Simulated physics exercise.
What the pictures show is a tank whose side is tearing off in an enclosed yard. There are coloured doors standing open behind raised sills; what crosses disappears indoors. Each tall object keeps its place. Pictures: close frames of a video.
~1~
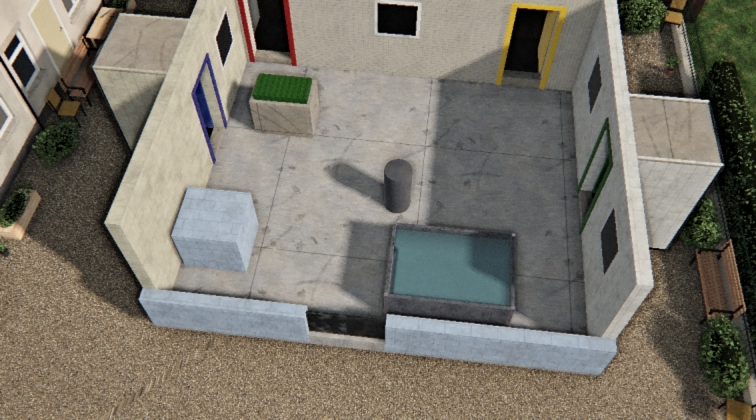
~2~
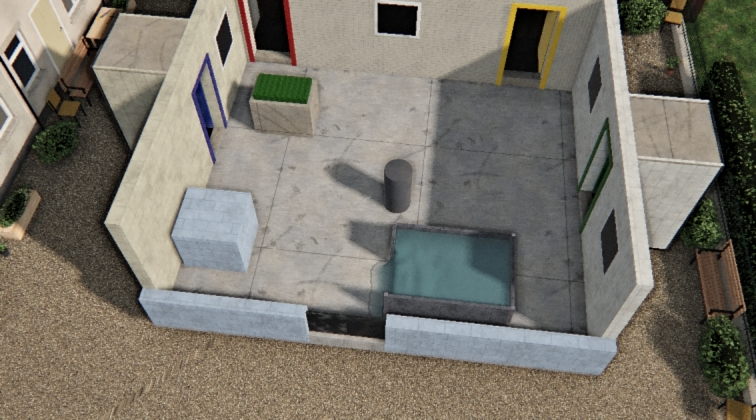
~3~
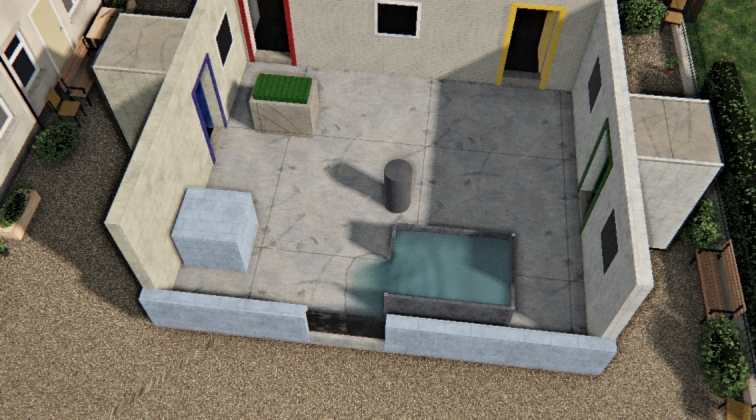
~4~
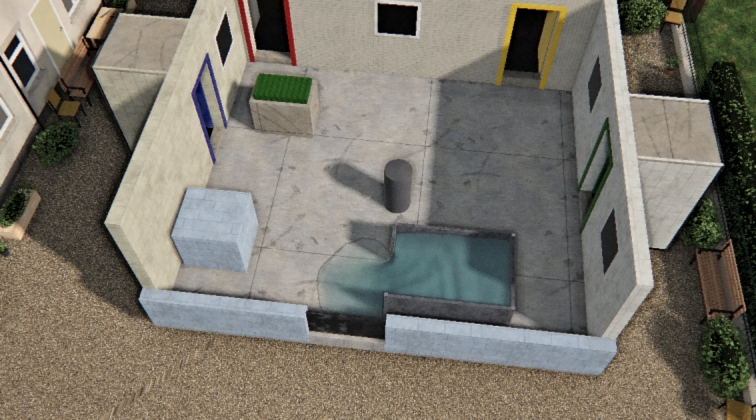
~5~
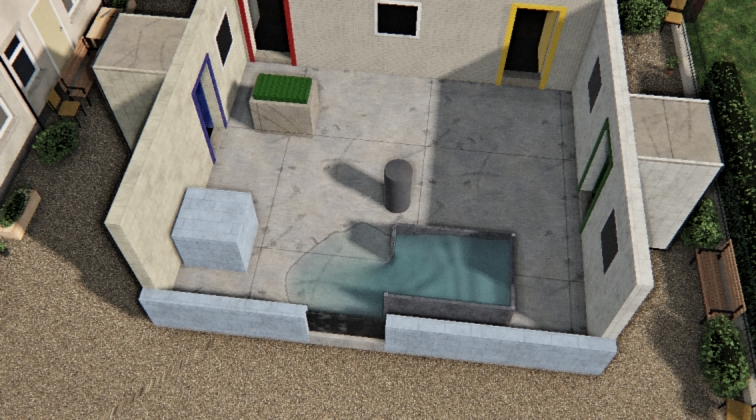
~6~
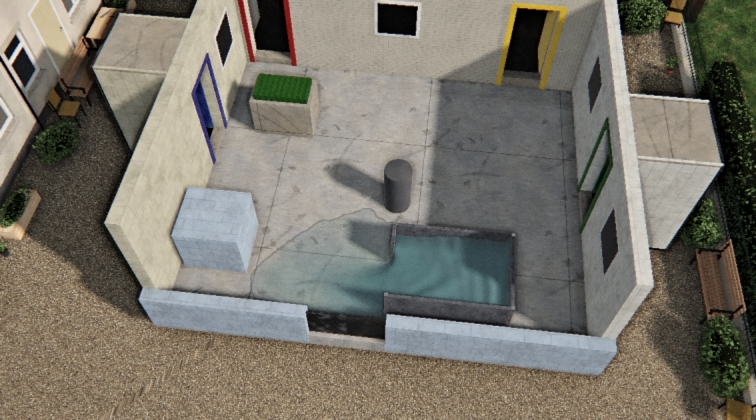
To begin with, a rectangular tank of blue-green water sits whole and still in a walled yard with coloured doorways. Its left side gives way and water pours out onto the concrete, then spreads steadily leftward in a widening, thinning sheet behind the low front wall, toward the pale block.
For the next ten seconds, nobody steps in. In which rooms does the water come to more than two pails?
Behind the green door, two pails or fewer; behind the yellow door, two pails or fewer; behind the red door, two pails or fewer; behind the blue door, more than two pails.
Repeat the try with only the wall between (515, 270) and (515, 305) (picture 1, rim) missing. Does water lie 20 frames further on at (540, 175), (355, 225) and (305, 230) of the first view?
The first spot is soaked, the second spared and the third spared.
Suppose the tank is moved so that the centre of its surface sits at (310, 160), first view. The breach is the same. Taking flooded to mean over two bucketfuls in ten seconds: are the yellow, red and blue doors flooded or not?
I'd say the yellow door stops short, the red door overshoots and the blue door overshoots.
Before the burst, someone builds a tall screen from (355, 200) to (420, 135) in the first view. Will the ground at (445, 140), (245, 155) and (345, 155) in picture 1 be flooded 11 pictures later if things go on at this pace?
In order: Untouched, soaked, untouched.
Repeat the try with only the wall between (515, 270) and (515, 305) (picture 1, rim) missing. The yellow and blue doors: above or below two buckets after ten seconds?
As I see it, the yellow one stays within bounds and the blue one stays within bounds.
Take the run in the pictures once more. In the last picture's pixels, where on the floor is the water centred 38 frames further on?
Centre: Close to (342, 220).
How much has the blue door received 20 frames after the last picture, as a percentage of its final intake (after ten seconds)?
It would be roughly 10 percent of the ten-second total.
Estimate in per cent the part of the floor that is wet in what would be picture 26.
That comes to about 35 per cent.
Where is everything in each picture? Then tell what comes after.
The tank at (451, 267) is whole and still, in the first picture.
The front is at a hidden place, out from the gap at (390, 282), in the second picture.
Water pours out at (390, 284) and has run to (350, 309), in the third picture.
Water pours out at (390, 284) and has run to (325, 269), in the fourth picture.
Water pours out at (390, 285) and has run to (293, 271), in the fifth picture.
The front is at (255, 284), out from the gap at (390, 285), in the sixth picture.
A moment on, water covers 20 % of the floor; the green door not reached, the yellow door not reached, the red door not reached, the blue door not reached.
Next, water covers 25 % of the floor; the green door not reached, the yellow door not reached, the red door not reached, the blue door not reached.
Then, water covers 35 % of the floor; the green door not reached, the yellow door not reached, the red door not reached, the blue door under two buckets in.
Later, water covers 60 % of the floor; the green door not reached, the yellow door not reached, the red door wet at the sill, nothing in, the blue door over two buckets in.
In the end, water covers 85 % of the floor; the green door wet at the sill, nothing in, the yellow door wet at the sill, nothing in, the red door wet at the sill, nothing in, the blue door far over two buckets in.
